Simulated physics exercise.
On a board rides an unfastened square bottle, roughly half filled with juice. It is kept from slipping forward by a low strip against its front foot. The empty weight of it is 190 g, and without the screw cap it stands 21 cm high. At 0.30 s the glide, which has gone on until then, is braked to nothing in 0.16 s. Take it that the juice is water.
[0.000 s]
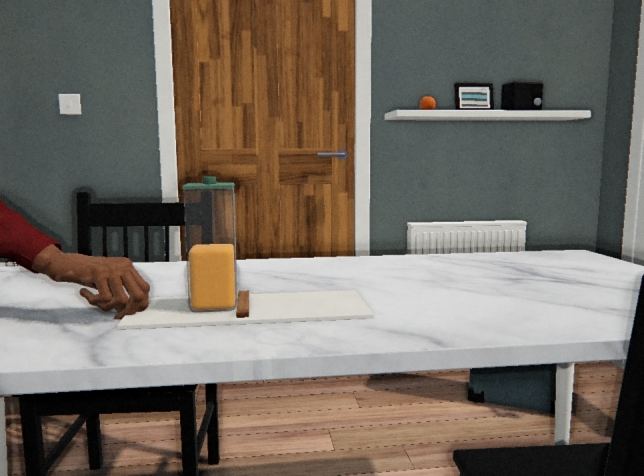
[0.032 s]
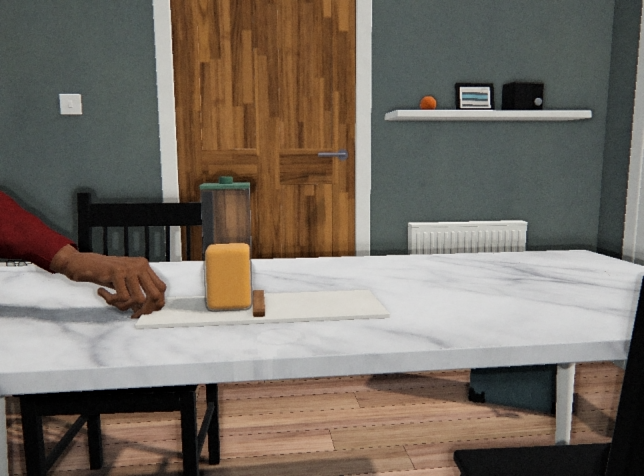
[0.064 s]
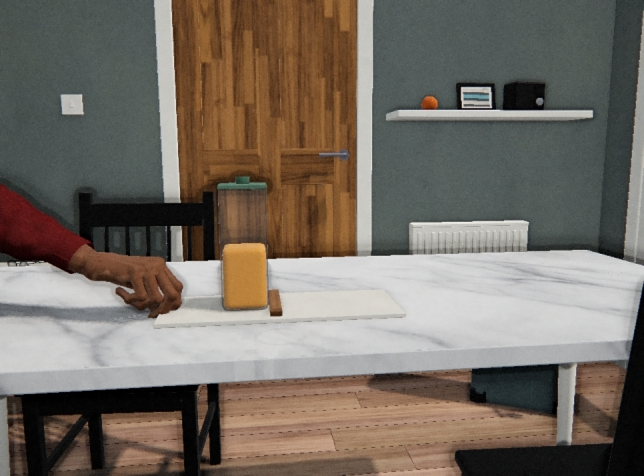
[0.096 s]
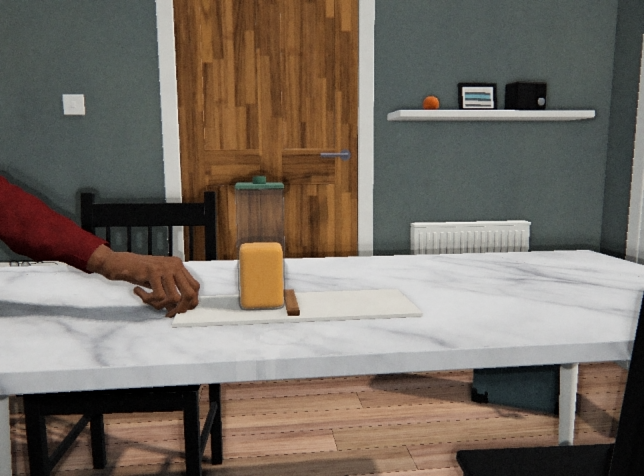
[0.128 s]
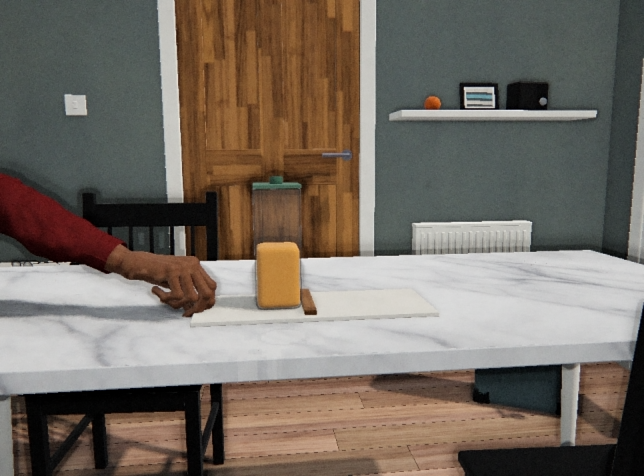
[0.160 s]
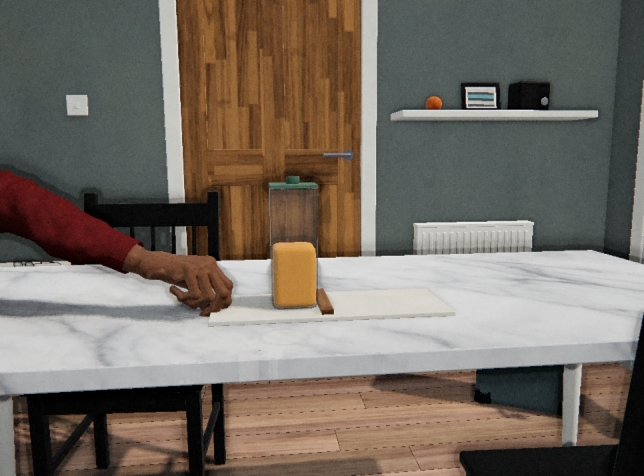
In a room with a wooden door and a small wall shelf, a hand in a red sleeve grips the left end of a pale board on a marble-patterned table. The hand slides the board steadily a short way right, carrying an upright orange block-like item and a clear, green-topped container.
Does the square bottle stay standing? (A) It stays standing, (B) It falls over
Answer: A.
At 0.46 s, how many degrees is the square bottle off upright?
It leans roughly 4° from upright.
Then, 0.46 s in, the board moves at 0.00 m/s; the square bottle leans 5°.
Then, 0.58 s in, the square bottle stands where it began.
Then, 0.74 s in, the square bottle stands where it began.
Then, 0.96 s in, the square bottle stands where it began.
Finally, the square bottle stands where it began.
